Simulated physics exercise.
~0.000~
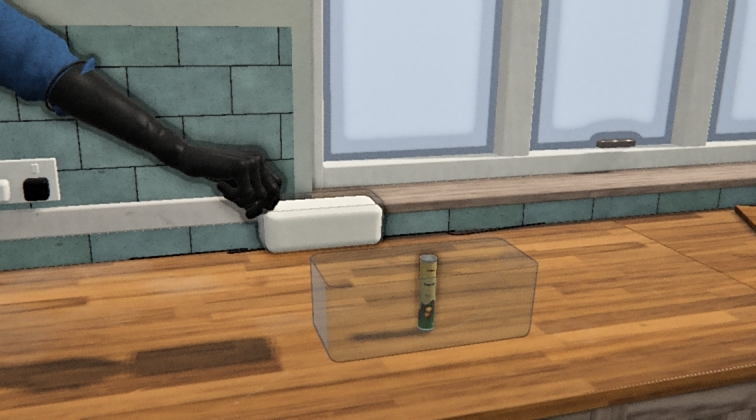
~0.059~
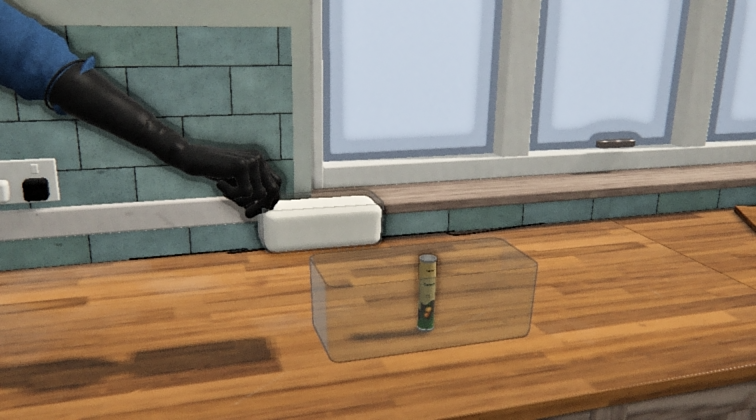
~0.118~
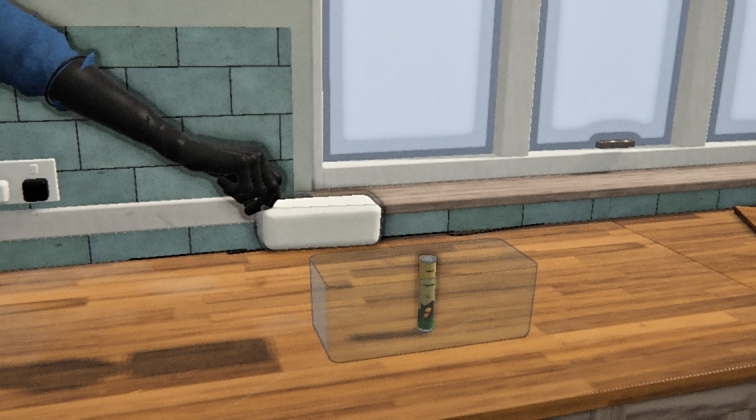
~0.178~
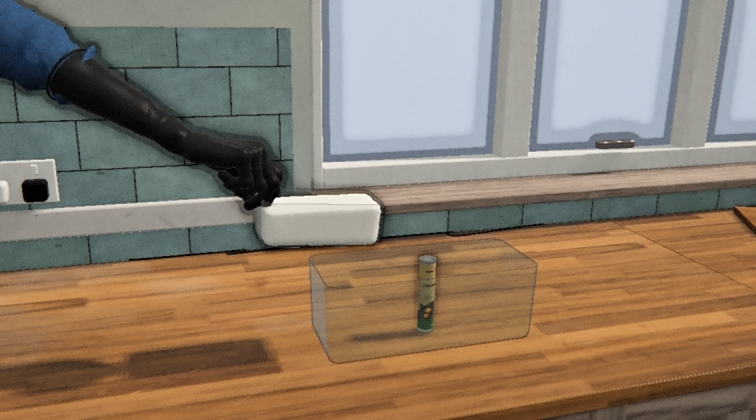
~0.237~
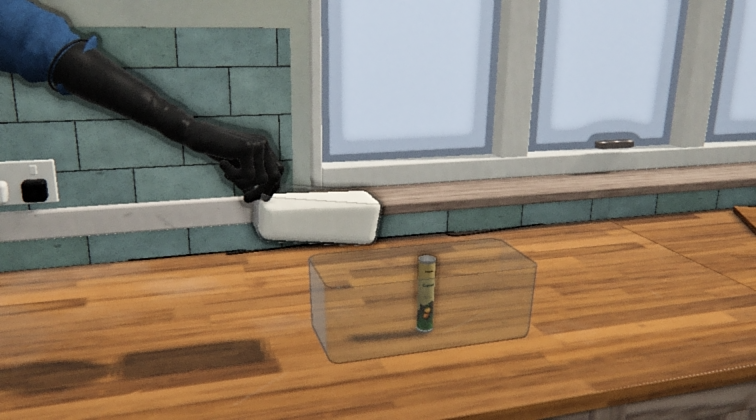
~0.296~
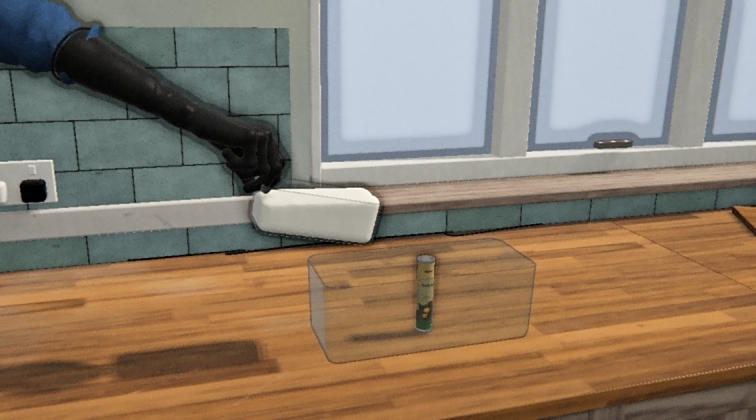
To begin with, a black-gloved hand holds a white box almost still above a wooden worktop, beside a clear oblong basin with a slim closed tin standing in it. The hand then slowly turns the box a little rightwards, its right end dipping slightly, while the basin and tin stay still.
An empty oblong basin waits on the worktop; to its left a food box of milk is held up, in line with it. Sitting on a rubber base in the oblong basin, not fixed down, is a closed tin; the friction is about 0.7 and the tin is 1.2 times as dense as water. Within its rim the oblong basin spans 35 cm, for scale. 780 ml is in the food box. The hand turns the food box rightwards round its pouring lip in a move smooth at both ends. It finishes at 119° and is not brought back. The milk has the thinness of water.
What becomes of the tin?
My guess is it's going to stay on its base.
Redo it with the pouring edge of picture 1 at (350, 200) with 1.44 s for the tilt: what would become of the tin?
Then the tin comes down.
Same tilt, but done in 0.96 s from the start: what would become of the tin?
Outcome - the tin stays erect.
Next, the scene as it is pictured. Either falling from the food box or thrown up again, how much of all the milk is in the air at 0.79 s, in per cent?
Roughly 44 percent.
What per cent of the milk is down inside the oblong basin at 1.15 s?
Near 84 per cent of the total.
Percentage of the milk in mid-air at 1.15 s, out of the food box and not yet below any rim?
Close to 6 in every hundred parts.
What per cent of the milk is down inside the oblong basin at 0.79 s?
I reckon close to 26 percent of it.
Then, 0.79 s in, the tilt is 68° and 28 per cent is still to pour; the tin stands where it began.
Then, 1.15 s in, the tilt is 108° and 3 per cent is still to pour; the tin stands where it began.
Then, 1.53 s in, the tilt is 119° and 0 per cent is still to pour; the tin stands where it began.
Then, 1.94 s in, the tilt is 119° and 0 per cent is still to pour; the tin stands where it began.
Finally, the tin stands where it began.
